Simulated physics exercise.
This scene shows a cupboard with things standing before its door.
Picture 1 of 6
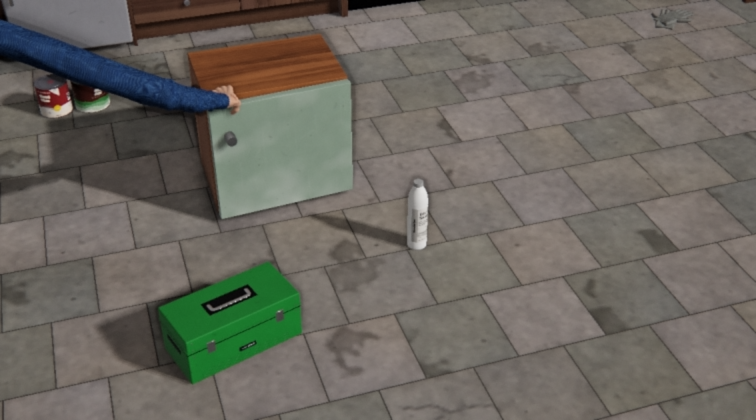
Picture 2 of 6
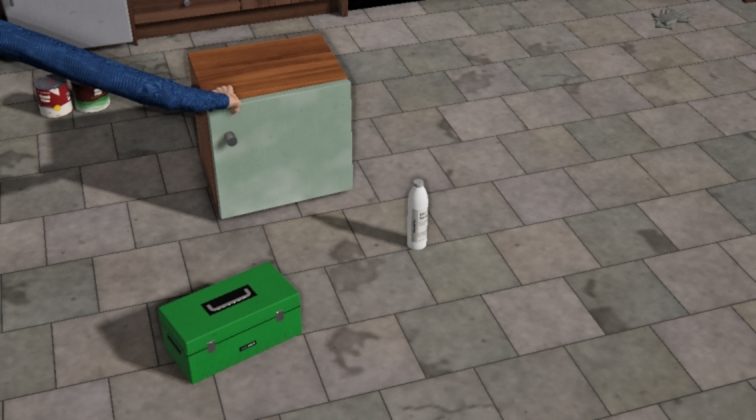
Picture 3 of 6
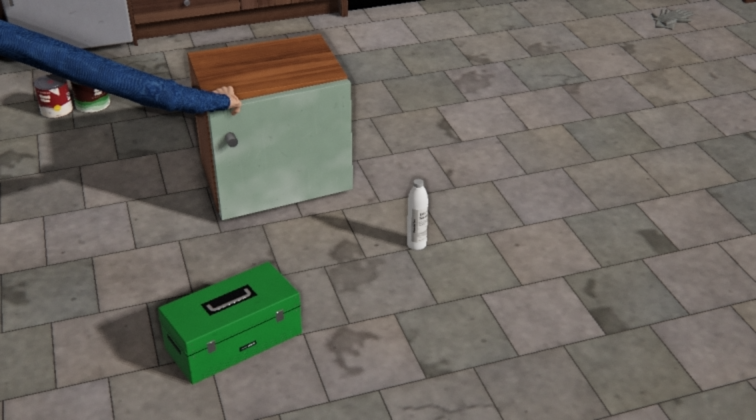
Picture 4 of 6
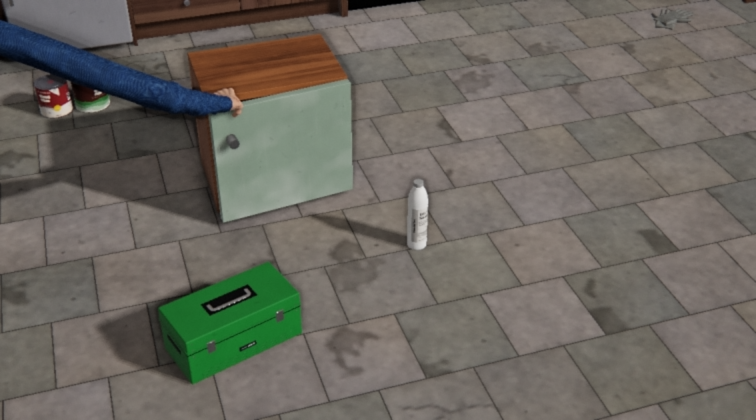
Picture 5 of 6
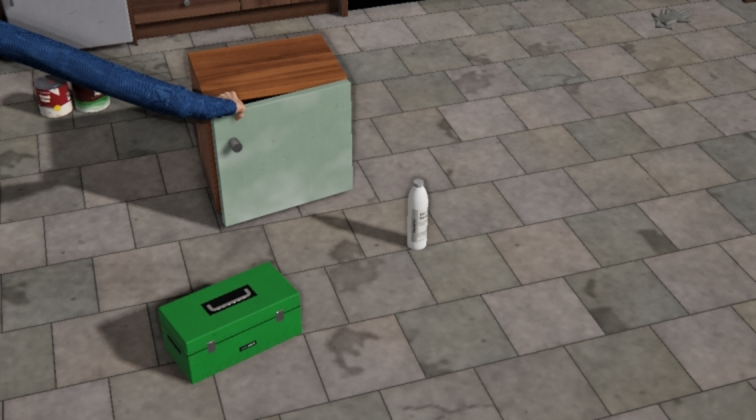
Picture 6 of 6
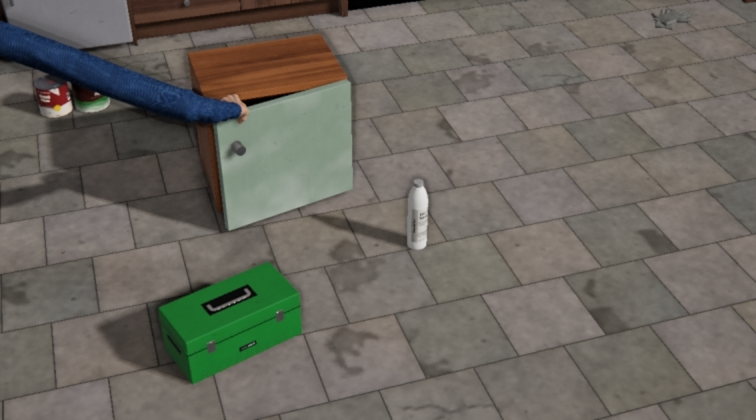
A blue-sleeved arm reaching in from the left grips the top of a small wooden cupboard's pale green door and slowly pulls it slightly open, its left edge swinging outward. The view looks down from above onto a grey tiled floor, with two cans behind the arm at upper left. A green toolbox in front, a white bottle to the right and the camera all stay still.
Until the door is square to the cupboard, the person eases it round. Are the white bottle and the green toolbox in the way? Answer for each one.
Outcome: The white bottle remains where it is; the green toolbox remains where it is.
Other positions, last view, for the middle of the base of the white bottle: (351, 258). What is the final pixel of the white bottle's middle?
About (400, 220).
Then, 1.20 s on from there, door 51° open; white bottle at rest near (417, 214); green toolbox at rest near (232, 321).
In the end, the white bottle escapes contact, near (417, 214); the green toolbox escapes contact, near (232, 321).
